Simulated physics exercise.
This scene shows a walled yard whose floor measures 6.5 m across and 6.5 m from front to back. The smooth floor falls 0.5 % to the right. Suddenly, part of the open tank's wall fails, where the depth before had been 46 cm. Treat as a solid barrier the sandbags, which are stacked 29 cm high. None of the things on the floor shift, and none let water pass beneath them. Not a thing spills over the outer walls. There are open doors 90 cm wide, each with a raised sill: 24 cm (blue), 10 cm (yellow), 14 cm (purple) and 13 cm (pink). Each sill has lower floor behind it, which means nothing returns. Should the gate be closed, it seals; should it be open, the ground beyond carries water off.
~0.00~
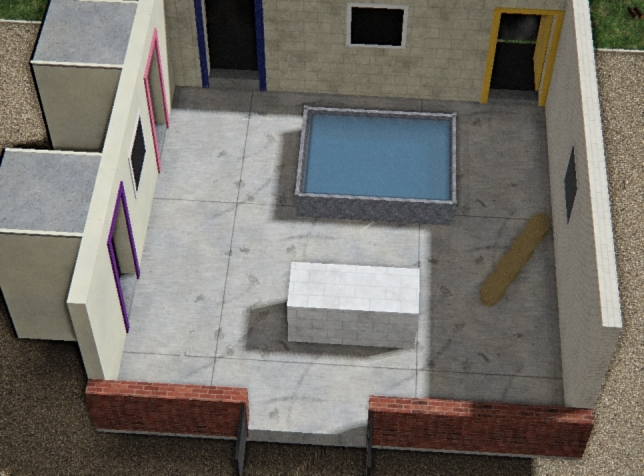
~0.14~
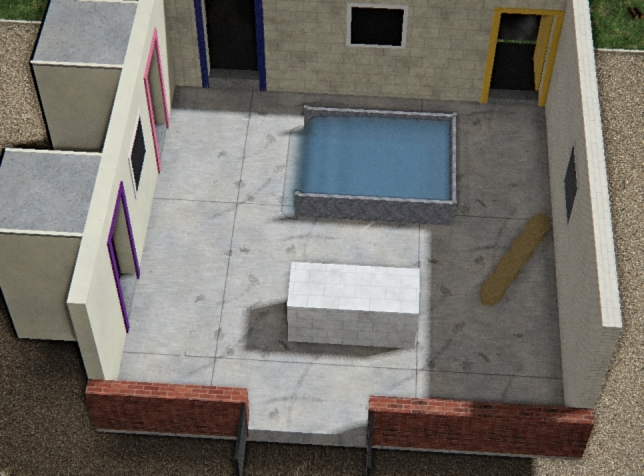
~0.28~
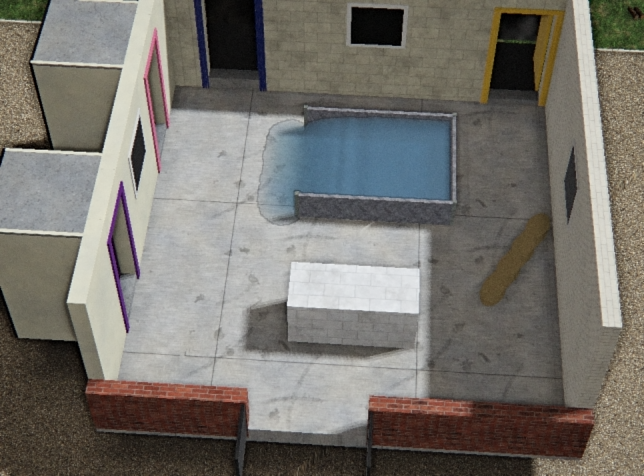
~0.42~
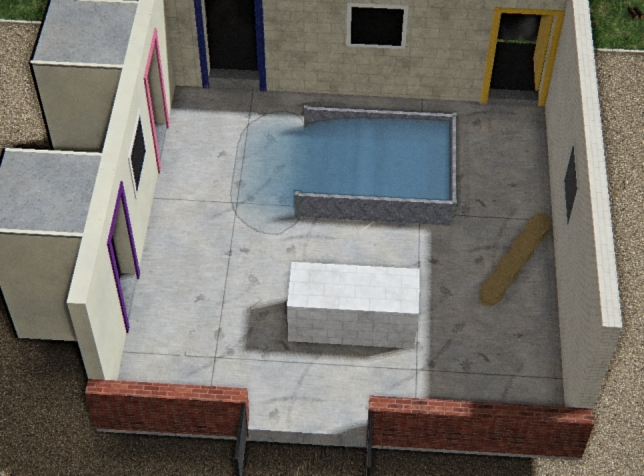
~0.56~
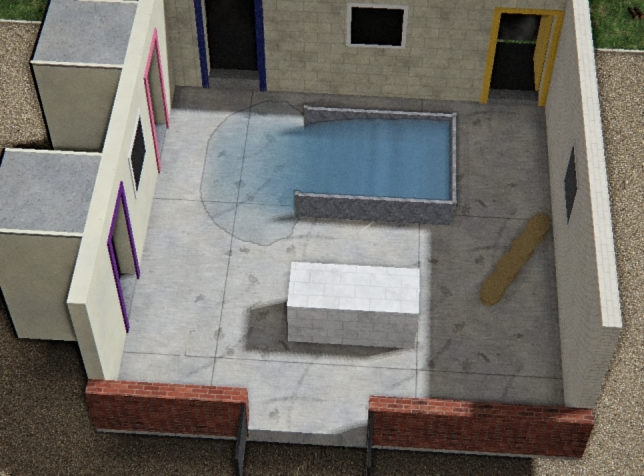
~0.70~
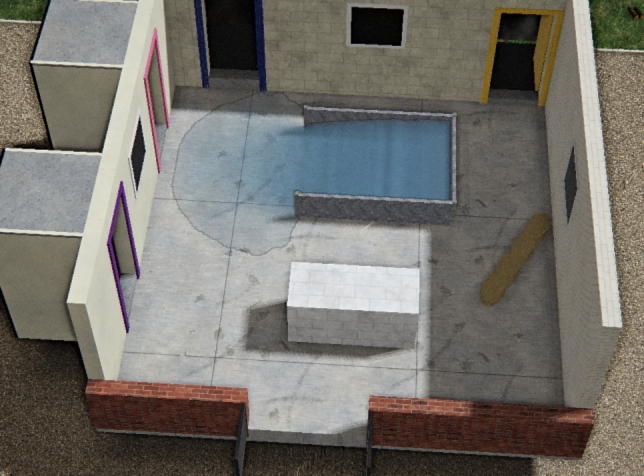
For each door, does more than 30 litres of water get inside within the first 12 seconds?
My prediction: At the blue door the amount let in will fall short of the limit; at the yellow door the amount let in will fall short of the limit; at the purple door the amount let in will fall short of the limit; at the pink door the amount let in will top the limit.
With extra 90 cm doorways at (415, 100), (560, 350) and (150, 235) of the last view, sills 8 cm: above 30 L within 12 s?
Well, the first is on the low side, the second is on the low side, and the third is on the high side.
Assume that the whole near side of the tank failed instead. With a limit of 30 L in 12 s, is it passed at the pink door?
Then pink does not exceed it.
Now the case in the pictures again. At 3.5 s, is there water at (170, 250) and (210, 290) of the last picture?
Soaked, soaked.
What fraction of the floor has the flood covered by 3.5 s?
Roughly 35 % of the floor is wet.
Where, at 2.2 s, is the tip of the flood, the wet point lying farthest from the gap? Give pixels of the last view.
Around (128, 333).
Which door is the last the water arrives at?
Result: Yellow door.
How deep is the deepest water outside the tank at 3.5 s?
Up to near 22 cm.
After 1.4 s water covers 25 % of the floor and is deepest (26 cm) near (161, 163); blue door 7 cm at the sill, 0 L in, yellow door not reached, purple door not reached, pink door 25 cm at the sill, 13 L in.
After 2.2 s water covers 25 % of the floor and is deepest (30 cm) near (172, 110); blue door 14 cm at the sill, 0 L in, yellow door not reached, purple door 6 cm at the sill, 0 L in, pink door 25 cm at the sill, 54 L in.
After 3.5 s water covers 35 % of the floor and is deepest (22 cm) near (163, 156); blue door 18 cm at the sill, 0 L in, yellow door not reached, purple door 9 cm at the sill, 0 L in, pink door 22 cm at the sill, 123 L in.
After 7.0 s water covers 70 % of the floor and is deepest (15 cm) near (542, 107); blue door 8 cm at the sill, 0 L in, yellow door 8 cm at the sill, 1 L in, purple door 4 cm at the sill, 0 L in, pink door 7 cm at the sill, 146 L in.
After 12.0 s water covers 95 % of the floor and is deepest (14 cm) near (551, 254); blue door 3 cm at the sill, 0 L in, yellow door 6 cm at the sill, 4 L in, purple door 5 cm at the sill, 0 L in, pink door 3 cm at the sill, 146 L in.
